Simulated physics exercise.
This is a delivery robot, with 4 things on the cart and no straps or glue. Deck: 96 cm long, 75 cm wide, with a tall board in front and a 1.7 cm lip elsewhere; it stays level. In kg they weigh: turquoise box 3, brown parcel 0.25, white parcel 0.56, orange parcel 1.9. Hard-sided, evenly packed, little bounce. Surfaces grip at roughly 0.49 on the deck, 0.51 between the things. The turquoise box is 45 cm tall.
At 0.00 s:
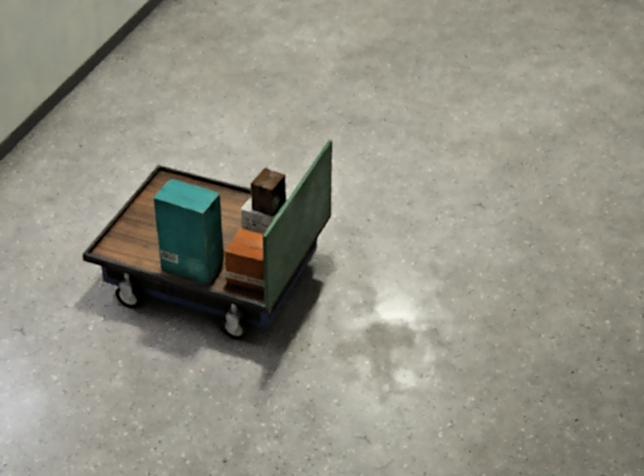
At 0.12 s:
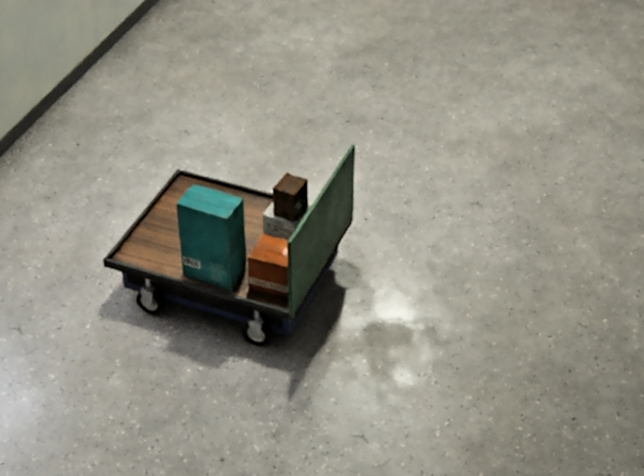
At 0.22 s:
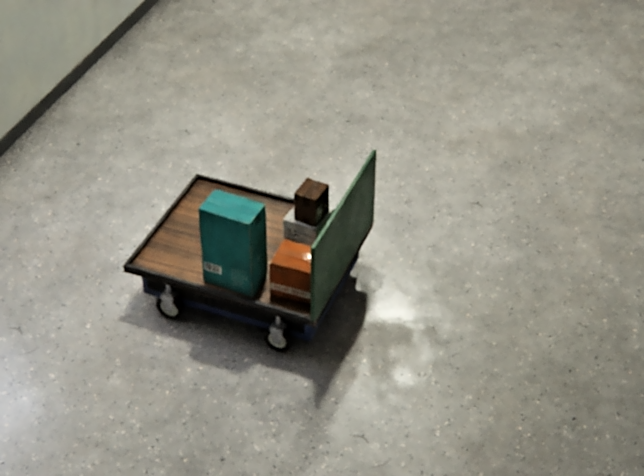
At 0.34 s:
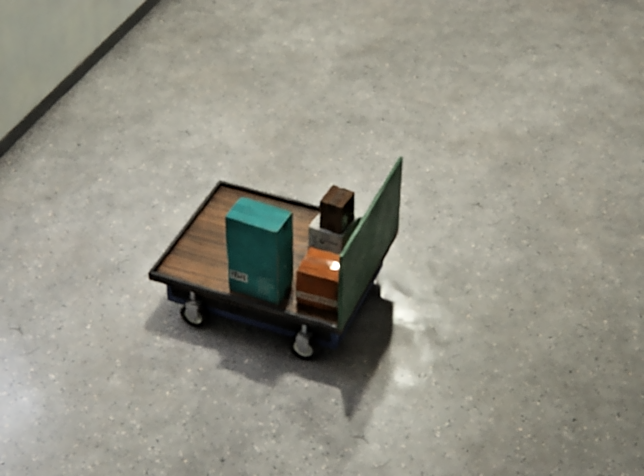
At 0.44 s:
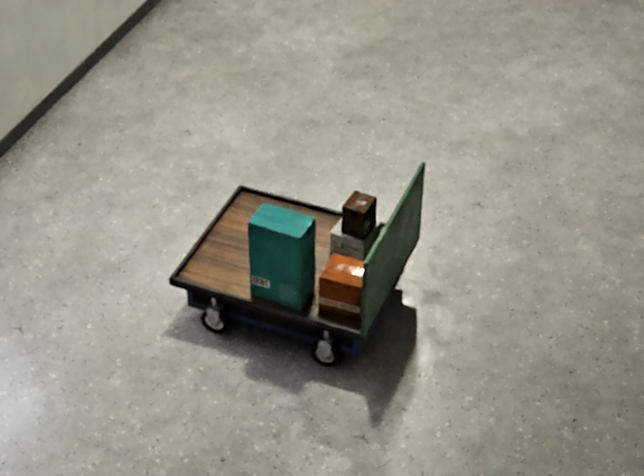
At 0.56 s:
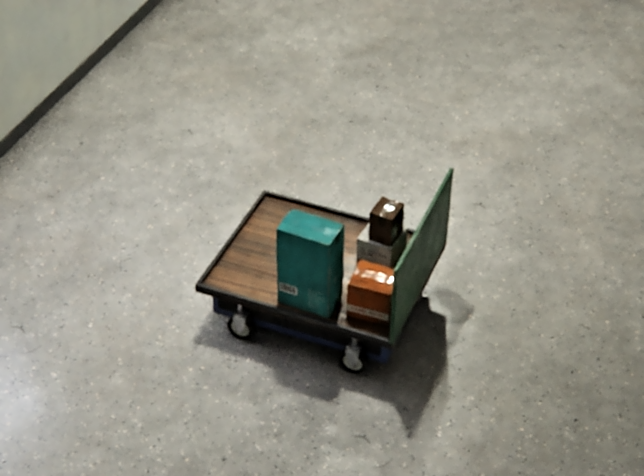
The clip opens on a flat wheeled cart with a tall green board at its right end, carrying a turquoise box beside stacked brown and white parcels and an orange one. The cart rolls steadily rightward and slightly toward the viewer across the grey floor, passing over a bright patch, its load staying in place.
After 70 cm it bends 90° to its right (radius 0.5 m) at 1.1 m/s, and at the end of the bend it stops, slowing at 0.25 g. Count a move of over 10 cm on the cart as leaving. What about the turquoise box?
The turquoise box holds its spot.
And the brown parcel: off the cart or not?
The brown parcel ends off the cart.
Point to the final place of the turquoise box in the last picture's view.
Near (252, 422).
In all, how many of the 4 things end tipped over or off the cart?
That comes to 1.
After 1.06 s, cart has run 117 cm, turned 36°; orange parcel moved 11 cm; brown parcel moved 8 cm; white parcel moved 4 cm.
After 1.56 s, cart has run 172 cm, turned 89°; brown parcel 23° off upright; orange parcel moved 11 cm; white parcel moved 7 cm.
In the end (2.7 s), off the cart, brown parcel; not toppled but over 10 cm from the start, orange parcel; the other 2 under 10 cm from the start. In the last view, turquoise box near (252, 422).
